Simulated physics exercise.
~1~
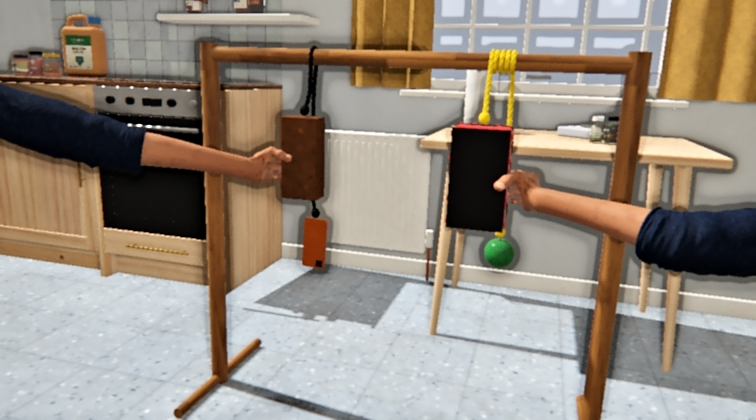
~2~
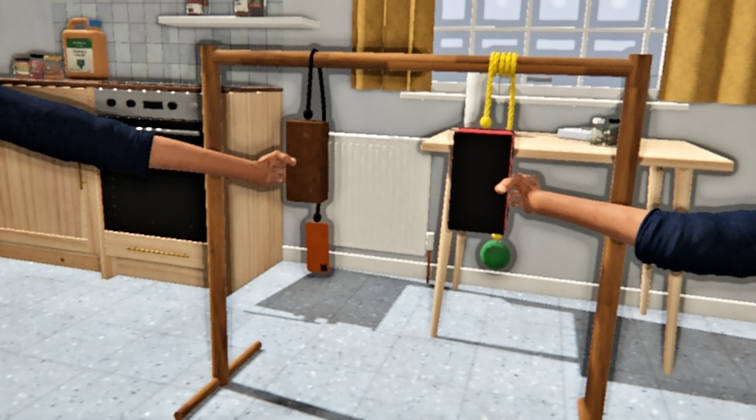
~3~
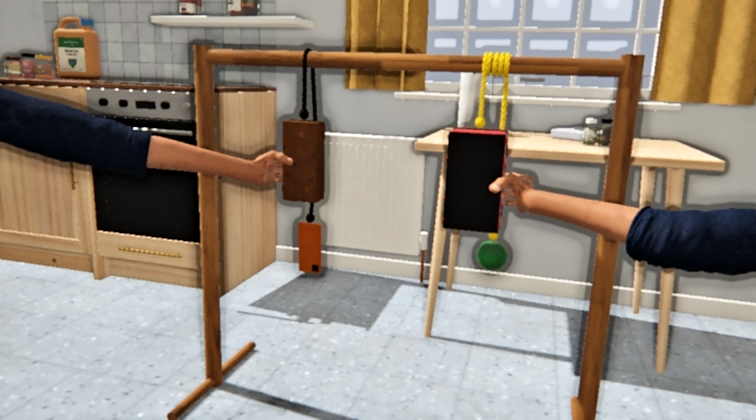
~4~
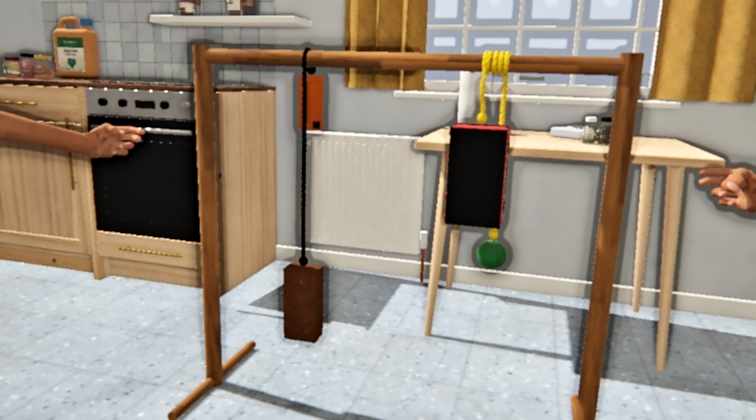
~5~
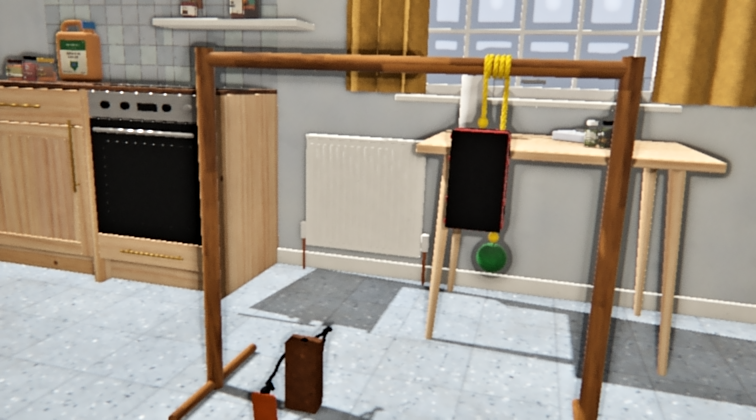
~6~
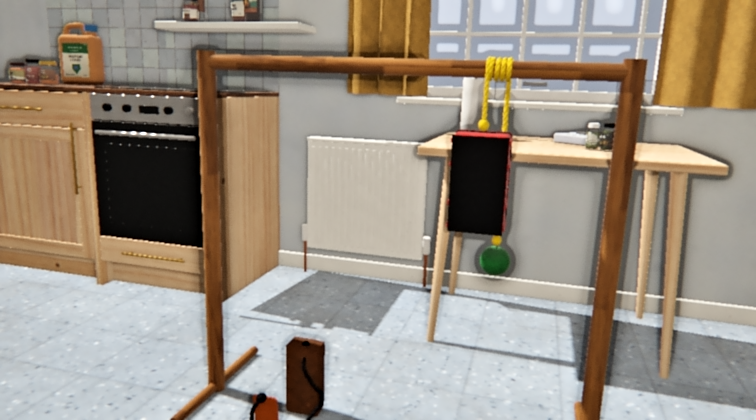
A brown brick drops to the floor when hands let go, while the red case stays hanging.
